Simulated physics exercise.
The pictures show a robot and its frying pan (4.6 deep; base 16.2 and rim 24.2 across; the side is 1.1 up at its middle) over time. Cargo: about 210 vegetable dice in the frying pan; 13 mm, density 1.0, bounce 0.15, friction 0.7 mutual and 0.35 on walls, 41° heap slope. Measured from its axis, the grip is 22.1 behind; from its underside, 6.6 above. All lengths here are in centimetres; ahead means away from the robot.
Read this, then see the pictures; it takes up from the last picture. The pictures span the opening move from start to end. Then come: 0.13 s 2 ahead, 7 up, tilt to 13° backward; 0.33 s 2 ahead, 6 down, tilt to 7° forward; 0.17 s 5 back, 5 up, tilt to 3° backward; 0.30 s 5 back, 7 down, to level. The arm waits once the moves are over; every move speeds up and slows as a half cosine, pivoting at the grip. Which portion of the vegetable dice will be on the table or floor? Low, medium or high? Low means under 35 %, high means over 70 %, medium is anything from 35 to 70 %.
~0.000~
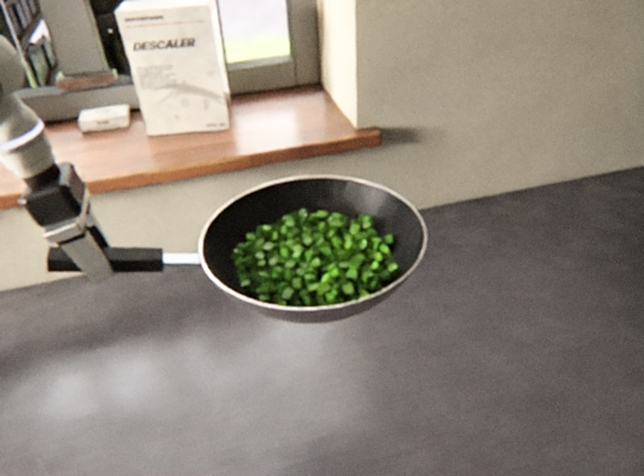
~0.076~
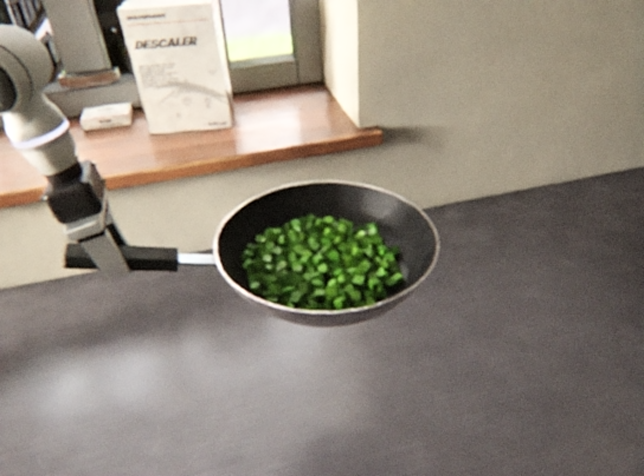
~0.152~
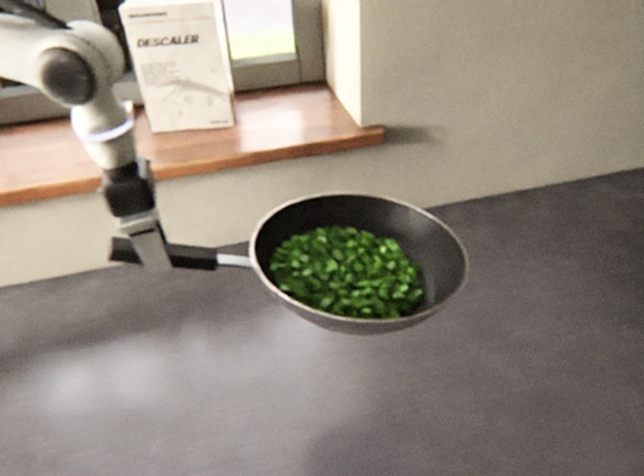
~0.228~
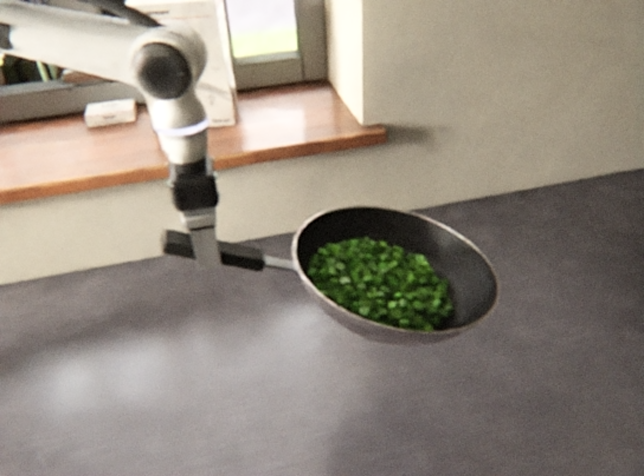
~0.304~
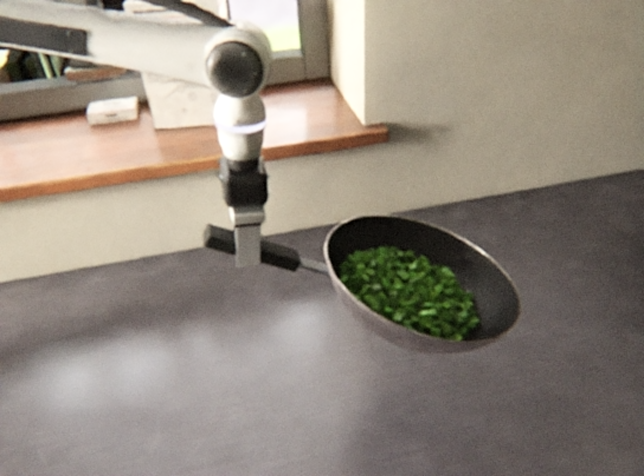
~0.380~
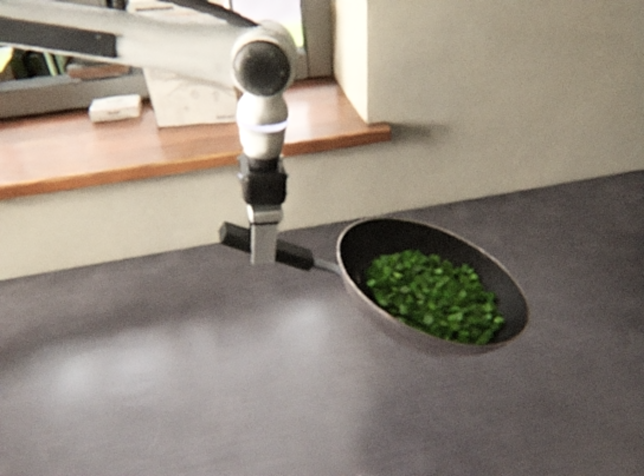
High.
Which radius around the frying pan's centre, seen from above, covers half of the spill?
The answer is around 48 cm.
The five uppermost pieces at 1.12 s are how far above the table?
Some 9 cm.
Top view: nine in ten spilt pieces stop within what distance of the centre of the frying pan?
That works out to near 60 cm.
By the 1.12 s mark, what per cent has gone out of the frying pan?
About 100 % up to now.
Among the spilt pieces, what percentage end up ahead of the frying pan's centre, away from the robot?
That comes to around 100 percent.
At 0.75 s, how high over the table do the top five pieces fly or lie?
They are near 74 cm up.
After 0.75 s, tilted 4° forward, highest piece 76 above the table; 212 in flight or on a rim.
After 1.12 s, tilted 2° backward, highest piece 14 above the table; 197 on the table or floor, 15 in flight or on a rim.
After 1.51 s, level, highest piece 2 above the table; 212 on the table or floor.
After 2.56 s, level, highest piece 2 above the table; 212 on the table or floor.
In the end, 212 on the table or floor. That is 100 % on the table or floor.
